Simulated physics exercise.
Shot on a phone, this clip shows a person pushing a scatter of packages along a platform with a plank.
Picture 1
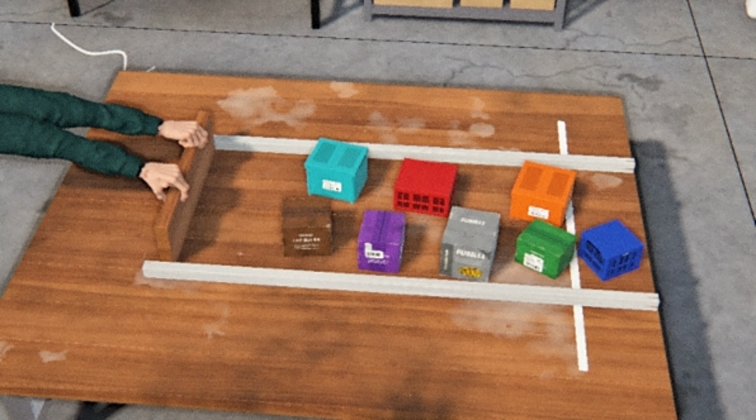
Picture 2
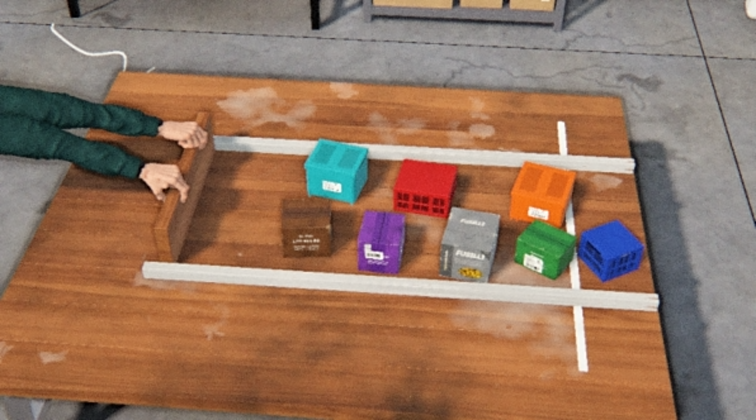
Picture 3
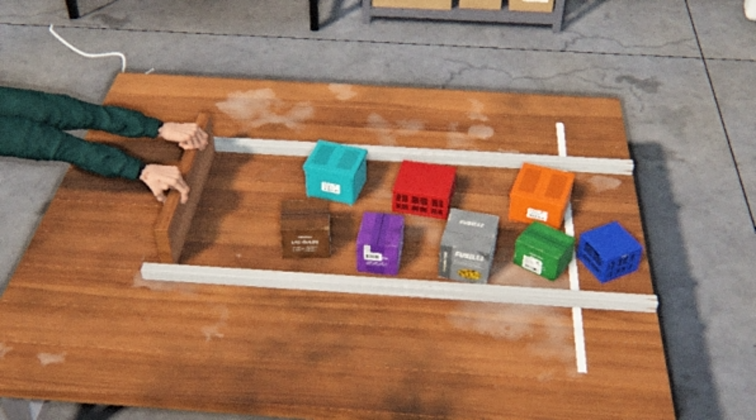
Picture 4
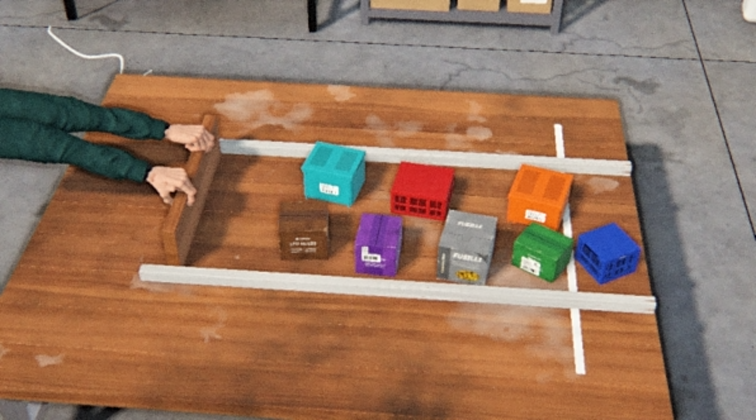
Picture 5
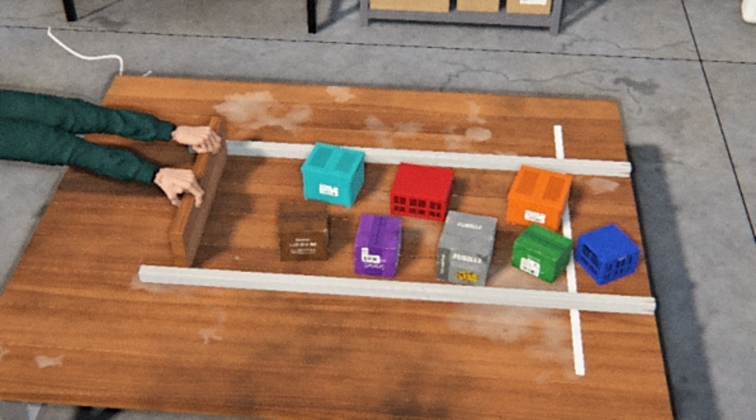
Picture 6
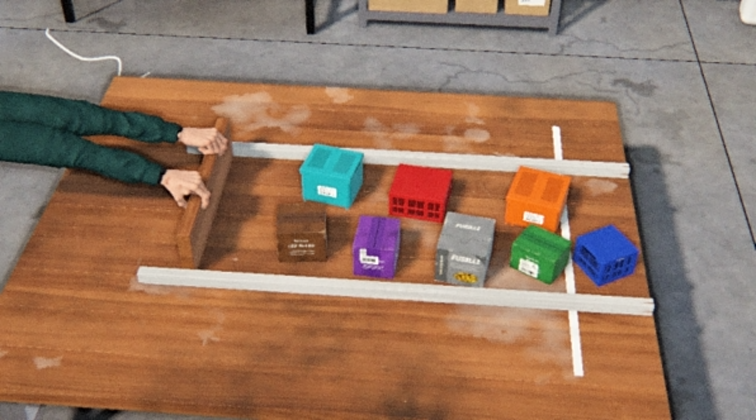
Two hands in dark green sleeves grip an upright wooden plank at the left of a brown tabletop, seen from above in a concrete-floored room. Between two pale rails sit turquoise, red and orange crates behind brown, purple, grey, green and blue packages, with white tape crossing at right. The hands push the plank slightly rightward, not touching the packages, while the view shifts very faintly.
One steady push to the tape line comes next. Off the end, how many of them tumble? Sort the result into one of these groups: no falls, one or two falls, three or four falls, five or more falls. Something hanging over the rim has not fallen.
Five or more falls.
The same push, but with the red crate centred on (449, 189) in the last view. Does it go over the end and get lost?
Result: The red crate ends up off.
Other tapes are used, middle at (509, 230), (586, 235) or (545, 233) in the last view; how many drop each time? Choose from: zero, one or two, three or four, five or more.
Going through the places as listed, I'd say 3 or 4, then five or over, then either three or four.
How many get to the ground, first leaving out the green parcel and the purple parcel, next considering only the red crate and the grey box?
Falls come to 3 the first time and 3 the other time.
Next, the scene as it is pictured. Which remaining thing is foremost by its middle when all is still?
It's the purple parcel that ends nearest.
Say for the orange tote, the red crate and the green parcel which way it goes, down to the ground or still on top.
Taking them one by one: The orange tote goes down, the red crate goes down, and the green parcel goes down.
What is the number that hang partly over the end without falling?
The total would be 1.
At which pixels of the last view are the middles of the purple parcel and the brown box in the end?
The purple parcel stops around (643, 264); the brown box around (596, 253).
A little later, none off yet; blue crate at rest near (605, 255); orange tote at rest near (538, 200); green parcel at rest near (541, 254).
Next, none off yet; blue crate shifted about its own width near (649, 251); orange tote shifted about its own width near (580, 200); green parcel shifted about its own width near (603, 250).
When it is over, the number that fall off is five or more; down, red crate, grey box, green parcel, orange tote and blue crate.
